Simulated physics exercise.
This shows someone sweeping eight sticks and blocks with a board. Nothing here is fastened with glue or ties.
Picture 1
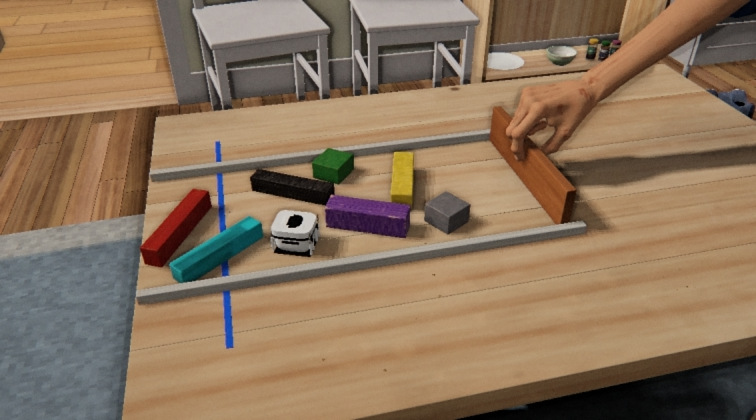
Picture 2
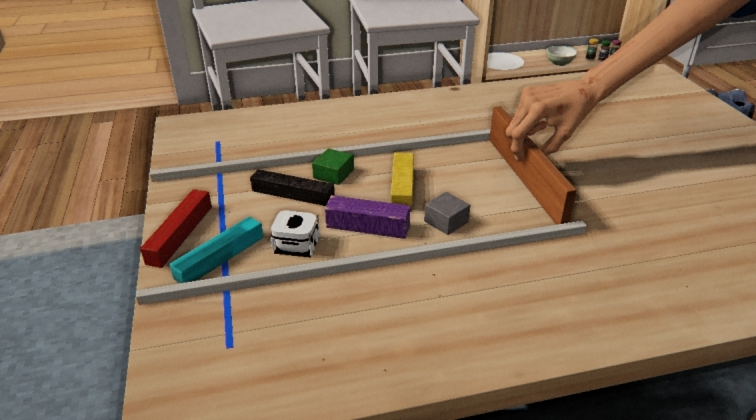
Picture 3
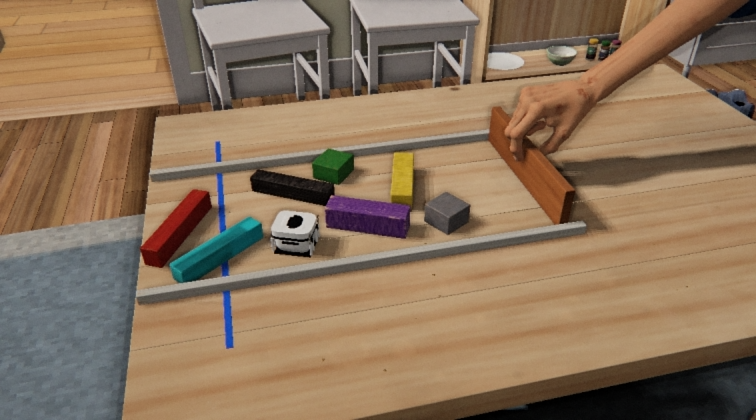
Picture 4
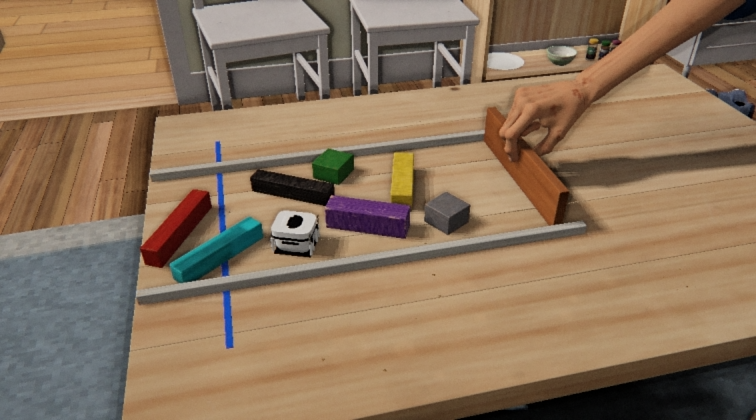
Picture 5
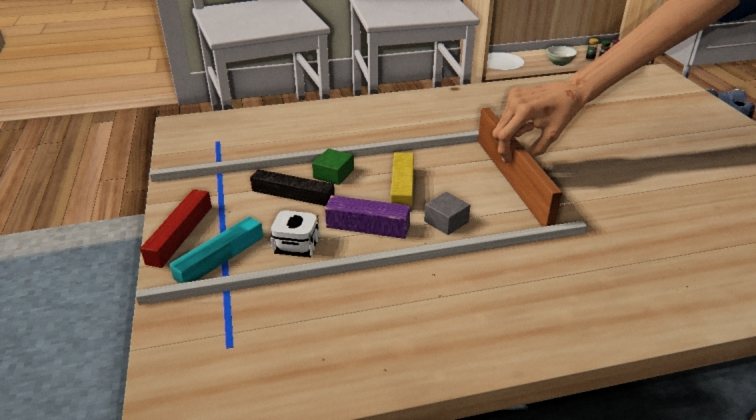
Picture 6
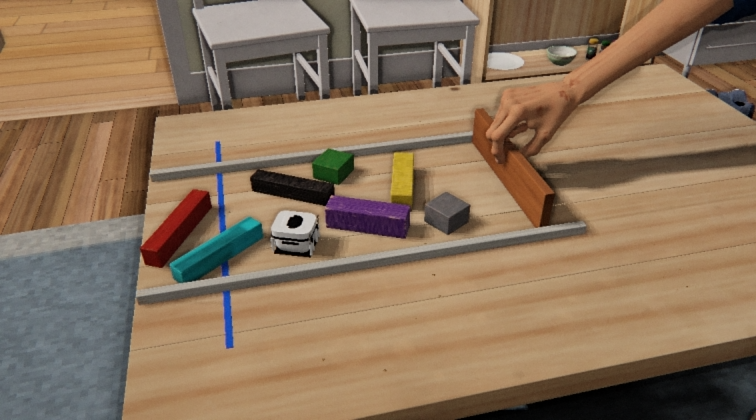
The clip opens on a wooden table where coloured sticks and blocks and a small white case lie between two grey rails, near a blue line. A hand holds an upright brown board at the right, keeps nearly still, then slides it slightly left, while the objects stay in place.
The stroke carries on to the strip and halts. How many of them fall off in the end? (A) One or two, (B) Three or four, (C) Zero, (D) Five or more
One or two (A).
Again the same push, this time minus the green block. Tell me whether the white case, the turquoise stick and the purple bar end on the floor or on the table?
Well, the white case is left in place, the turquoise stick topples off and the purple bar is left in place.
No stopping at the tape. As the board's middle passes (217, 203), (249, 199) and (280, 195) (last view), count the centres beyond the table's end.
2; 0; 0.
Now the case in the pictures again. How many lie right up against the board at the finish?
At rest, 4 are in contact.
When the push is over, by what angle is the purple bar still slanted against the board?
Some 10 degrees.
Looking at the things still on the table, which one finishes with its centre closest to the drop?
The purple bar is foremost.
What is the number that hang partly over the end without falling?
Counting them gives 0.
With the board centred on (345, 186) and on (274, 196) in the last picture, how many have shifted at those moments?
In order, the tallies are 6 and 8.
A little later, none off yet; red bar at rest near (178, 226); turquoise stick at rest near (219, 250); white case at rest near (295, 234).
When it is over, the number that fall off is one or two; down, turquoise stick and red bar.
